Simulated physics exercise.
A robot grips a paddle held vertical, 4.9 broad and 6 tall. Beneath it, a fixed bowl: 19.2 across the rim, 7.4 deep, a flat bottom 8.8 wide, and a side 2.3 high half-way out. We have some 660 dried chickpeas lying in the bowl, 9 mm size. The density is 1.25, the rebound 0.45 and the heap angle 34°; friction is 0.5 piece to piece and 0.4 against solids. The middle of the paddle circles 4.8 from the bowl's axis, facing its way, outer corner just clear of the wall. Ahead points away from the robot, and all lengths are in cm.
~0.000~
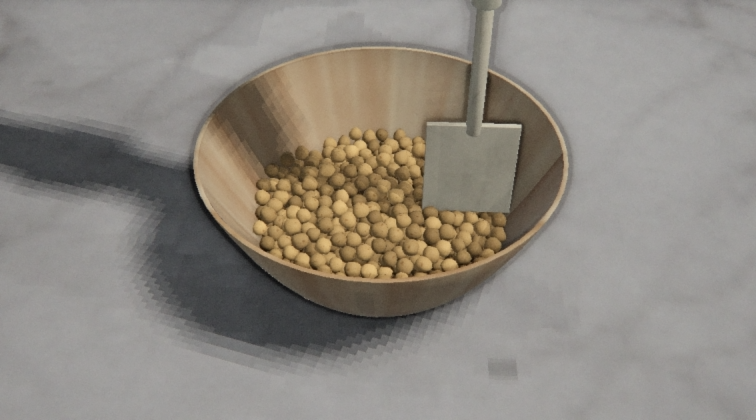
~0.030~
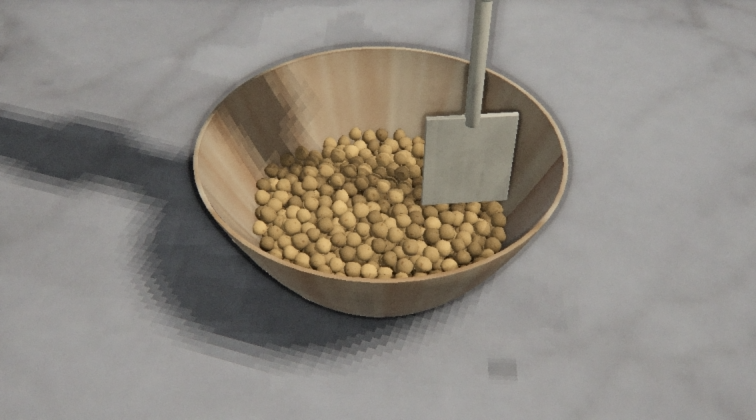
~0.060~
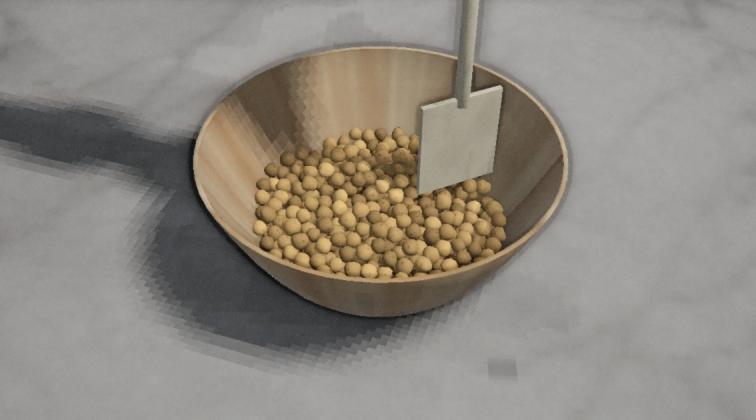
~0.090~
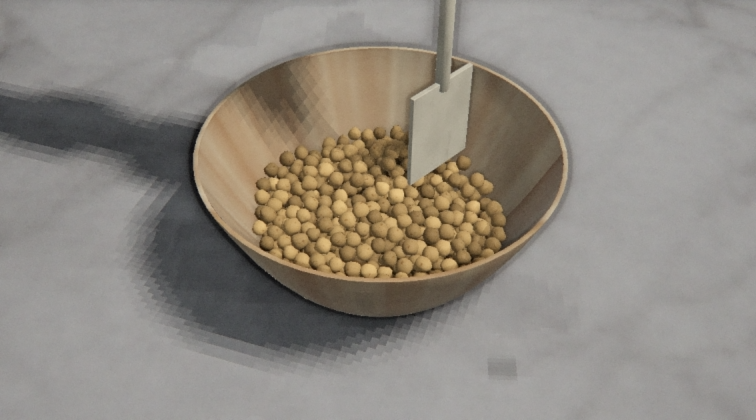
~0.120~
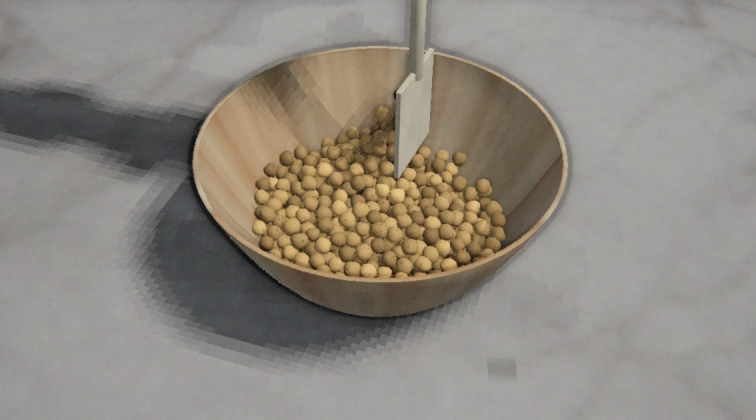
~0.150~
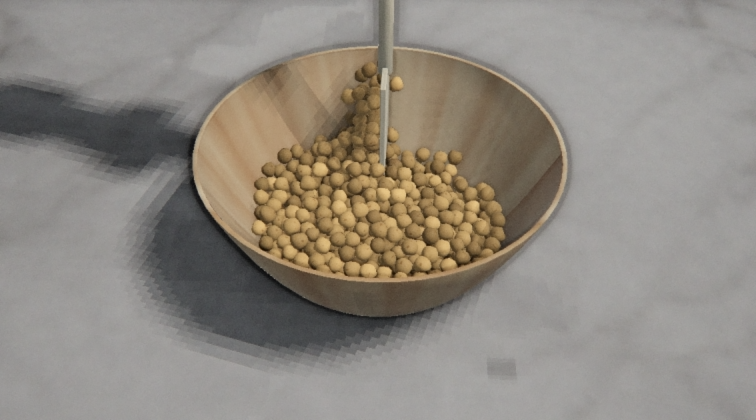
On a mottled grey surface, a wooden bowl holds a bed of round tan chickpeas, with a flat pale paddle upright at the right side. The paddle sweeps leftward around toward the back of the bowl, turning until it shows edge-on, while chickpeas pile up on its left against the back wall.
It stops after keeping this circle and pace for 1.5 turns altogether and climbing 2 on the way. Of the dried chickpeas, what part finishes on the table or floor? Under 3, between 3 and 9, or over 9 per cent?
Under 3 per cent.
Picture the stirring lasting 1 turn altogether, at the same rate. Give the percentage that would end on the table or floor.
Roughly 0 per cent.
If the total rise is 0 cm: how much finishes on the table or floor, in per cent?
That works out to some 5 per cent.
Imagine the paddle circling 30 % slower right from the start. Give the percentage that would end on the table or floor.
About 0 percent, I'd say.
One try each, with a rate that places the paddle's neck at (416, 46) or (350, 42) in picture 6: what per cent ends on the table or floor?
So, roughly 0 percent the first time and 5 percent the second.
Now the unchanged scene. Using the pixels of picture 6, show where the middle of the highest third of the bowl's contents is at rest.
I'd put it at about (372, 232).
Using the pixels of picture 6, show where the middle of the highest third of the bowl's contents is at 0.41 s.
Upper-third centre: Approx. (367, 241) px.
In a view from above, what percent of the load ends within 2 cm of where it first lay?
I'd say something near 85 percent.
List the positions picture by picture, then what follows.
Paddle neck at (476, 101), 0° round; upper third of the load around (379, 206), from x 260 to 500, top at y 135; 664 in the bowl, in the first frame.
Paddle neck at (475, 92), 8° round; upper third of the load around (379, 206), from x 260 to 500, top at y 135, in the second frame.
Paddle neck at (464, 74), 27° round; upper third of the load around (379, 205), from x 260 to 500, top at y 135, in the third frame.
Paddle neck at (444, 57), 48° round; upper third of the load around (377, 205), from x 260 to 500, top at y 125, in the fourth frame.
Paddle neck at (417, 46), 68° round; upper third of the load around (372, 205), from x 260 to 500, top at y 95, in the fifth frame.
Paddle neck at (386, 41), 89° round; upper third of the load around (362, 204), from x 260 to 495, top at y 65; 664 in the bowl, in the sixth frame.
By 0.41 s, 264° round, highest piece 8 above the table; 658 in the bowl, 4 on the table or floor, 2 in flight or on the tool.
By 0.66 s, 79° round, highest piece 7 above the table; 657 in the bowl, 6 on the table or floor, 1 in flight or on the tool.
By 0.99 s, 180° round, highest piece 5 above the table; 657 in the bowl, 7 on the table or floor.
By 1.69 s, 180° round, highest piece 5 above the table; 657 in the bowl, 7 on the table or floor.
Final count, 657 in the bowl, 7 on the table or floor. That is 1 % on the table or floor.
